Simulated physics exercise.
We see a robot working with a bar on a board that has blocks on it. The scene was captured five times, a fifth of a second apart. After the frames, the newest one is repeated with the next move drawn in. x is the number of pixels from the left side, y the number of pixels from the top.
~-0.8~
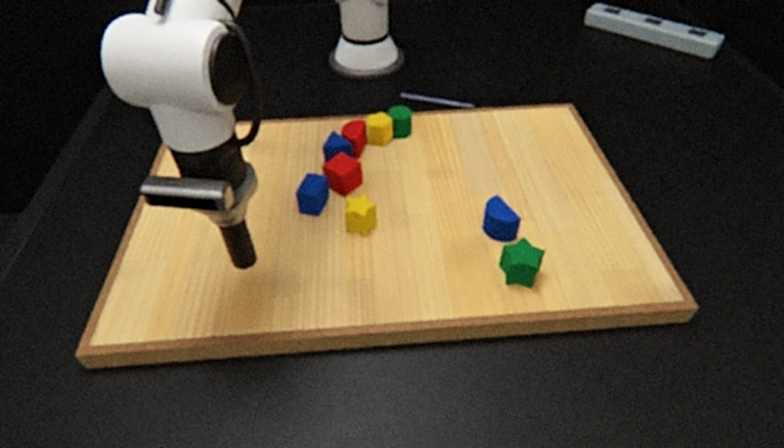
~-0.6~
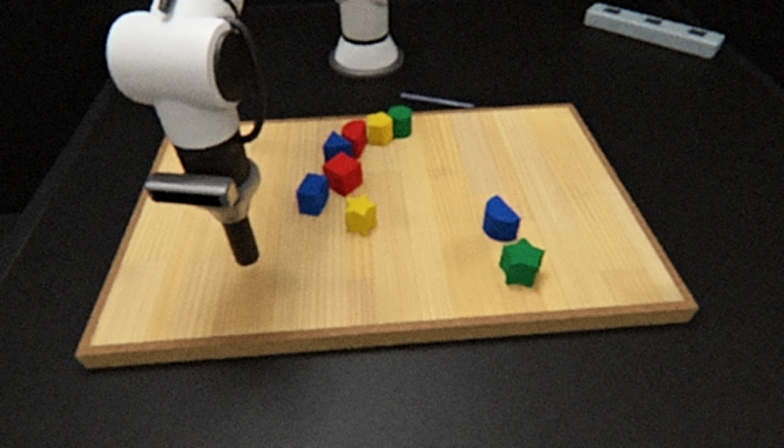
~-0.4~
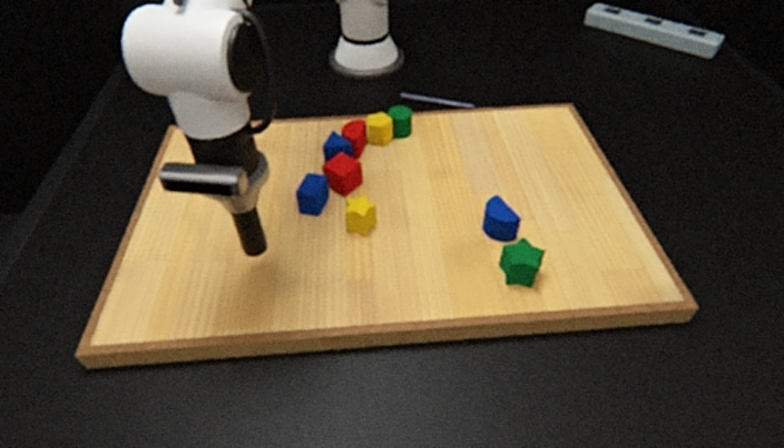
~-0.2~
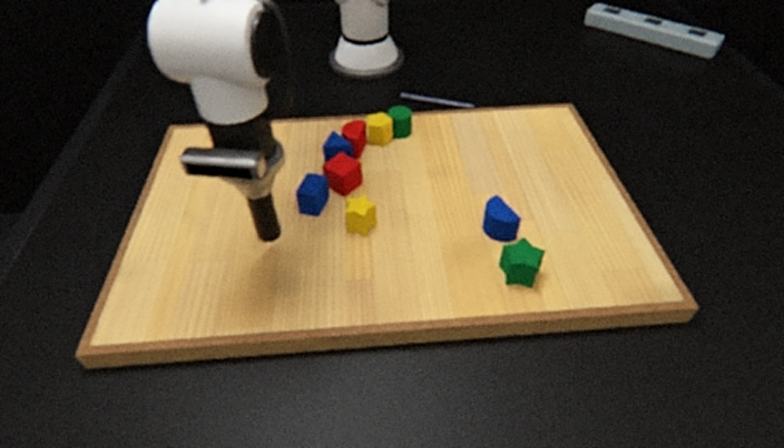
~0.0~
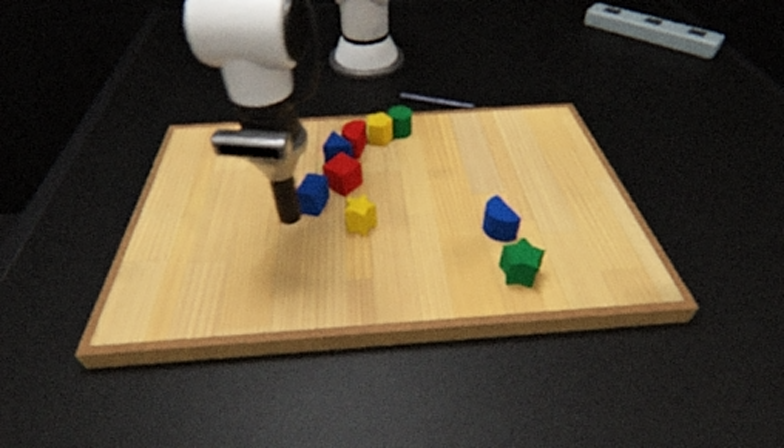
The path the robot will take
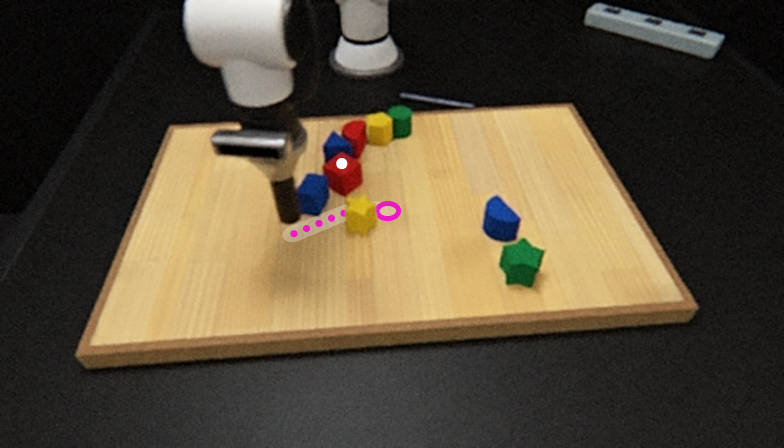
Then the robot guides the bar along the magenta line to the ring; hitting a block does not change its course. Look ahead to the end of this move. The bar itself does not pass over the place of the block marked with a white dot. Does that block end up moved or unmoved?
If the bar follows that path, the block marked with a white dot stays in its place.
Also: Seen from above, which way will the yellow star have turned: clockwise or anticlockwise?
Clockwise.
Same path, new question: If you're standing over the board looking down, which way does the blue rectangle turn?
The block spins anticlockwise.
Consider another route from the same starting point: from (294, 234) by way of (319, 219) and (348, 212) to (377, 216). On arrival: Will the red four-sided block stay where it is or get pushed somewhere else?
The red four-sided block keeps its place.
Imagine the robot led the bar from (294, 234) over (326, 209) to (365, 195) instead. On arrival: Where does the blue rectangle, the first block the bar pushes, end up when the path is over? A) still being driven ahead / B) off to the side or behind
The one that fits is B, off to the side or behind.
Path on the board, from (294, 234) through (325, 221) and (355, 210) to (388, 211); the dot is on the red four-sided block.
On the path given first. One third of the way, bar at (323, 205); blue rectangle at (314, 182), turned 15° anticlockwise.
Two thirds of the way, bar at (354, 194); blue rectangle at (316, 181), turned 35° anticlockwise; yellow star at (367, 204), turned 40° clockwise.
At the end, bar at (387, 195); blue rectangle at (316, 181), turned 35° anticlockwise; red four-sided block in place; yellow star at (379, 204), turned 110° clockwise.
